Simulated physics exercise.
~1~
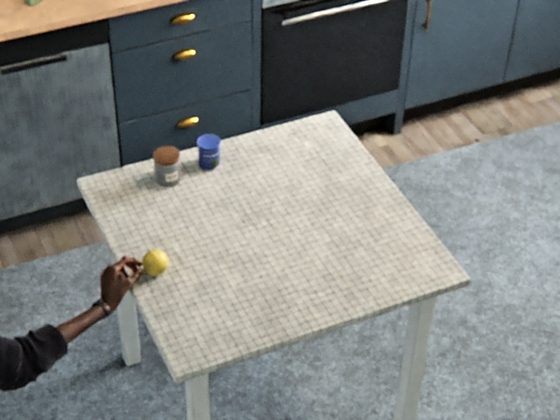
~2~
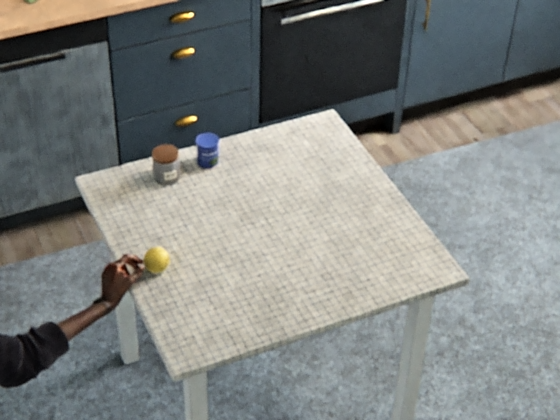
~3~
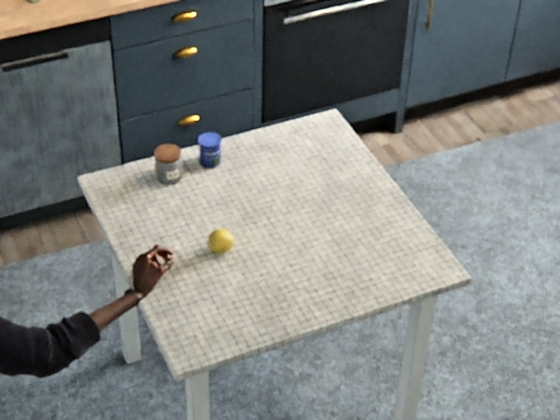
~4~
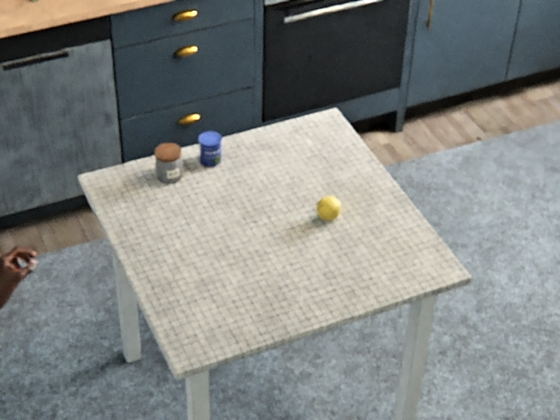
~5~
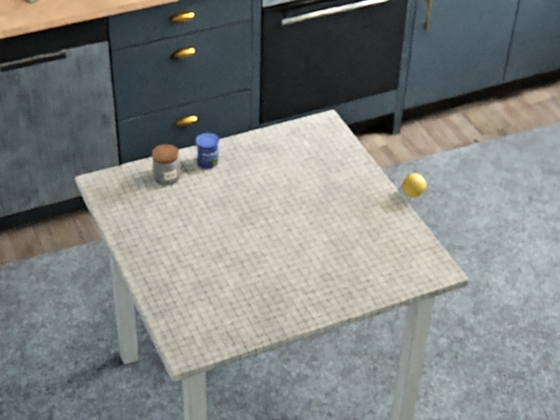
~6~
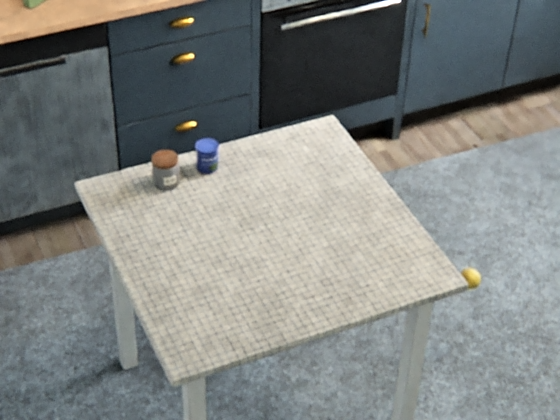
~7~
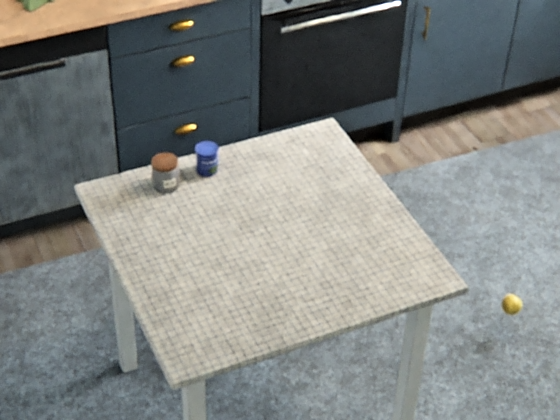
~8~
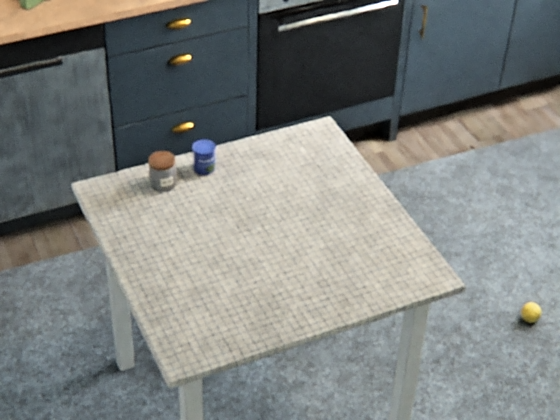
A hand sends a yellow ball rolling right across the table and onto the floor.
